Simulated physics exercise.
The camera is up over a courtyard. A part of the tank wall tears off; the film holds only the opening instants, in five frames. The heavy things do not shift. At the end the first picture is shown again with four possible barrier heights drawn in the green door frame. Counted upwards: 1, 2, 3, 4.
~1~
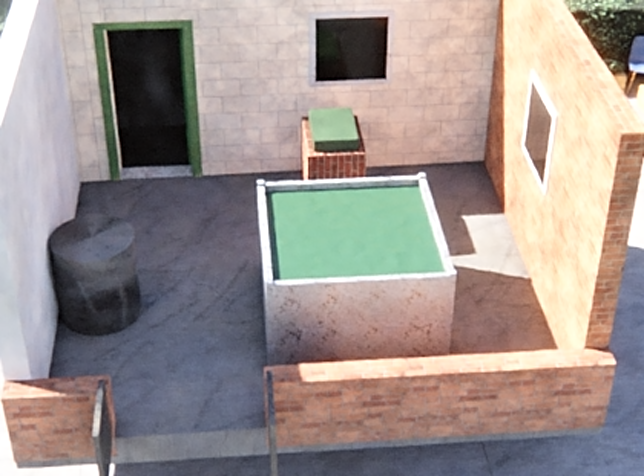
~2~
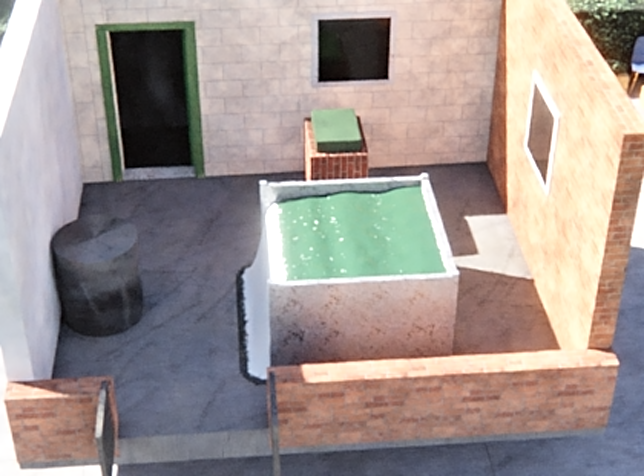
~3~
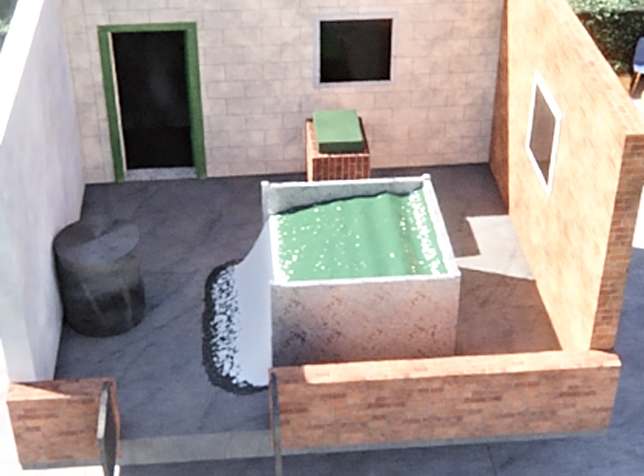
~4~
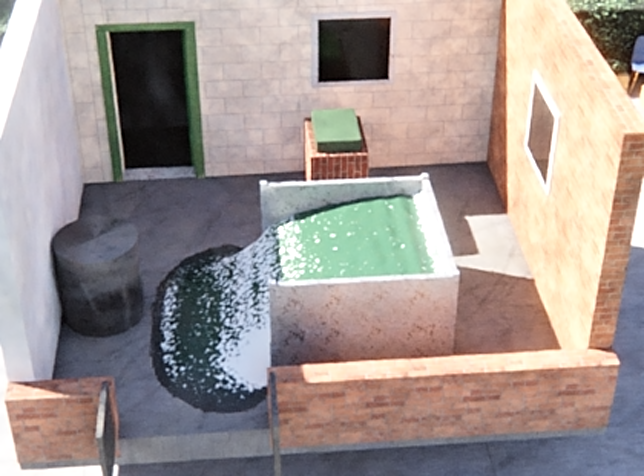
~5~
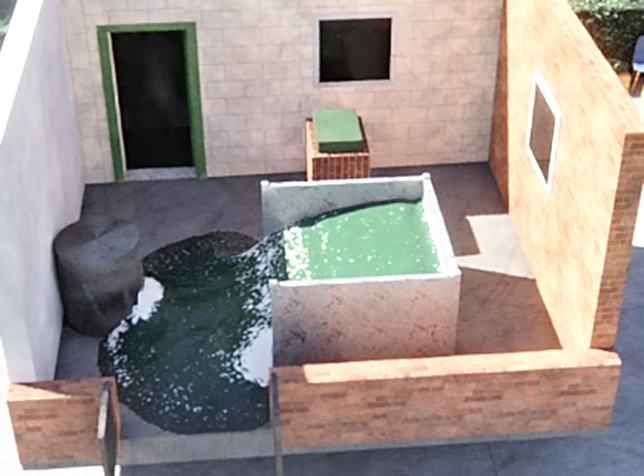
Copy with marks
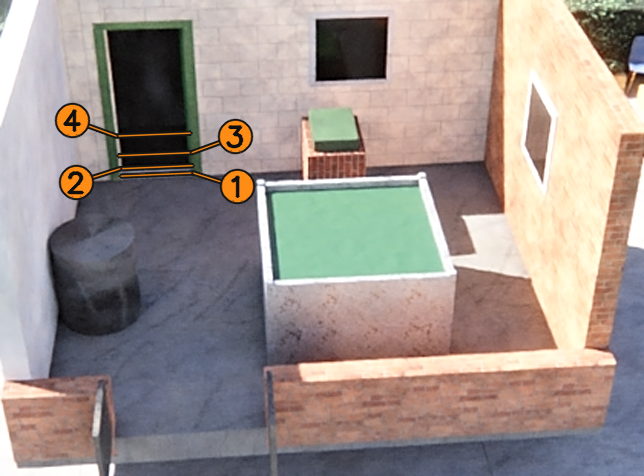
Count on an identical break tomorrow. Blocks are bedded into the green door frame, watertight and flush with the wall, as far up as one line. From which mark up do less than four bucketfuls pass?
Go for 3.
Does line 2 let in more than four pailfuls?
Yes, it does.
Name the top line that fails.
Here it is line 2.
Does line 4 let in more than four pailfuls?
No, that is safe.
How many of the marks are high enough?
Two of the four.
On the marked copy, 1 at (157, 174); 2 at (156, 167); 3 at (155, 154); 4 at (153, 134); from the bottom up 1, 2, 3, 4.
With 1, dozens of bucketfuls pour in.
With 2, about 14 bucketfuls get in.
With 3, a bucket or two gets in.
With 4, nothing gets over.
